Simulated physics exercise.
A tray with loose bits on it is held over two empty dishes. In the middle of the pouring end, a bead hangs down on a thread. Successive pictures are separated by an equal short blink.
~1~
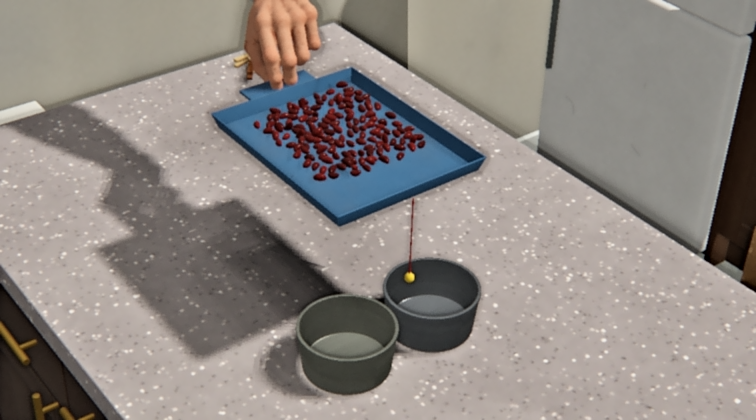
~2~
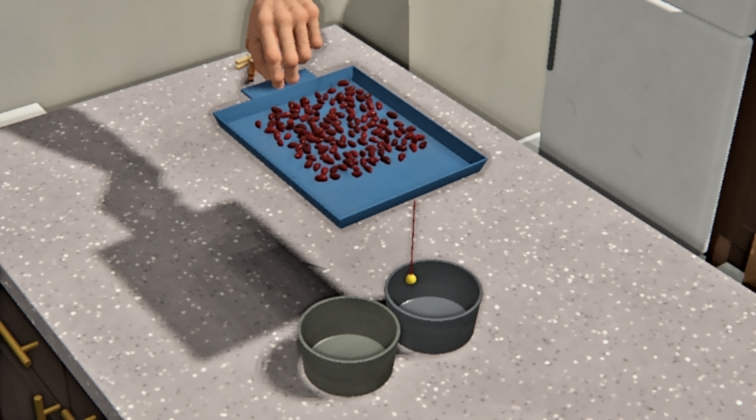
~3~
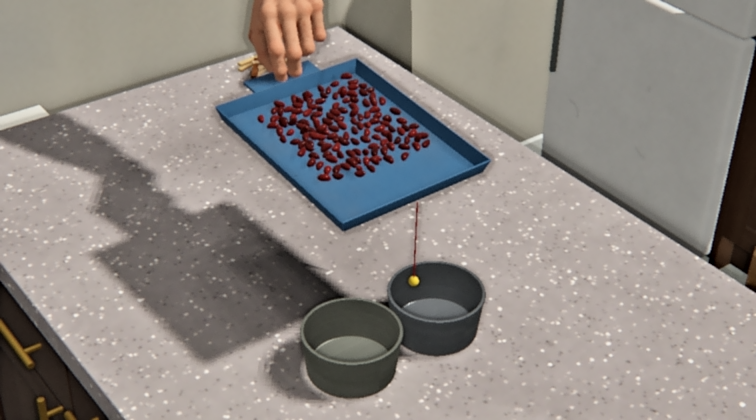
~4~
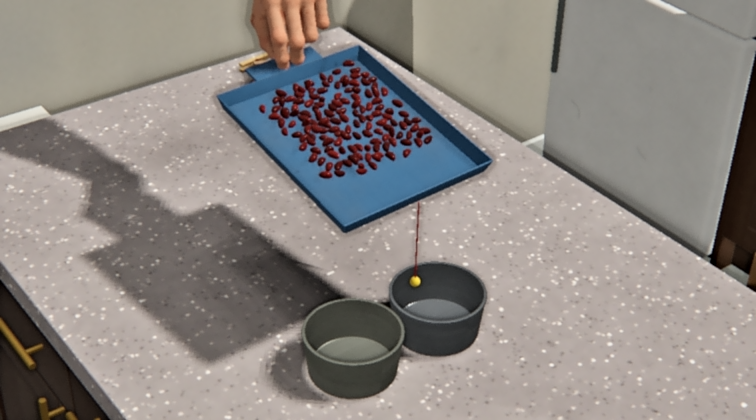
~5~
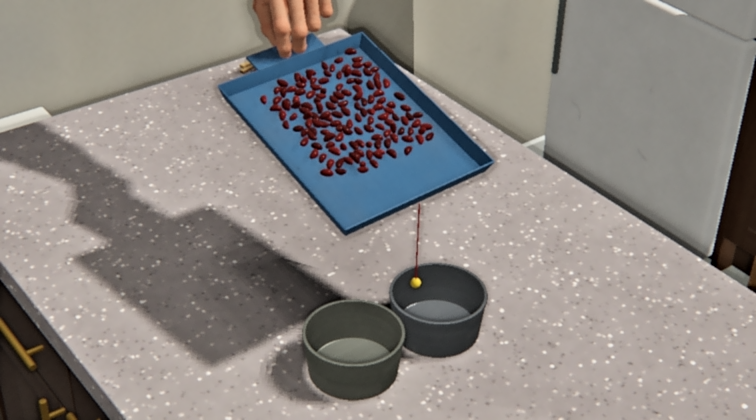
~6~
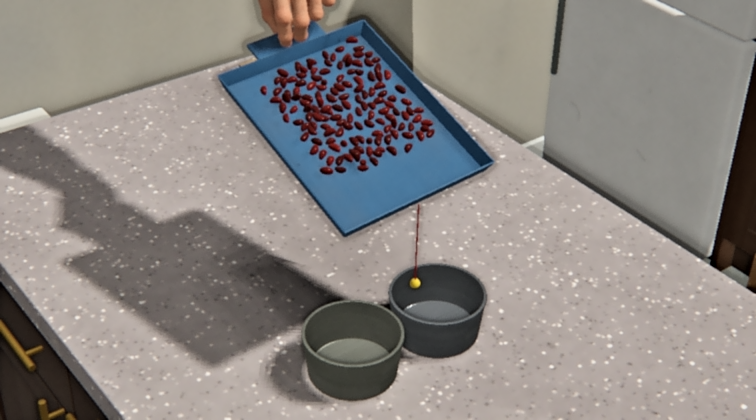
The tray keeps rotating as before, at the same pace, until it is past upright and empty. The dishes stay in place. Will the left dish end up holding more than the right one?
Yes.
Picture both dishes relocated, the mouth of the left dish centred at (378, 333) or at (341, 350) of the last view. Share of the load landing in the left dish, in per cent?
Trial 1 near 70 percent, trial 2 near 40 percent.
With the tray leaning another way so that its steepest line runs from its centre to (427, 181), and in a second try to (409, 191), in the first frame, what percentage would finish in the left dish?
It comes to about 0 per cent the first time and about 10 per cent the second.
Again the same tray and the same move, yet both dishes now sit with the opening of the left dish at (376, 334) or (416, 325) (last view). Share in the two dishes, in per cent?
The first yields 80 per cent and the second 60 per cent.
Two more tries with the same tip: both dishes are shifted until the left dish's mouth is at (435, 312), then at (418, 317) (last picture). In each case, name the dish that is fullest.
Place 1 - the dish at left; place 2 - the dish at left.
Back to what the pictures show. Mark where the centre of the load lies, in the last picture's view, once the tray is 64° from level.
The middle of the pieces sits at roughly (392, 207).
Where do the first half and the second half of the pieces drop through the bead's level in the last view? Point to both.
First close to (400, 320), next close to (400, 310).
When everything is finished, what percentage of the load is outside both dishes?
I'd put it close to 30 per cent.
Soon after the last picture, tray tipped steeply; most on the tray; a stray few in the left dish; a stray few outside both; about a quarter in the air.
A little later, tray tipped past a quarter turn; about a third on the tray; about a quarter in the left dish; a small part in the right dish; about a quarter outside both; about a quarter in the air.
Later still, tray tipped past a quarter turn; about half in the left dish; about a quarter in the right dish; about a third outside both.
At rest, tray tipped past a quarter turn; about half in the left dish; about a quarter in the right dish; about a third outside both.
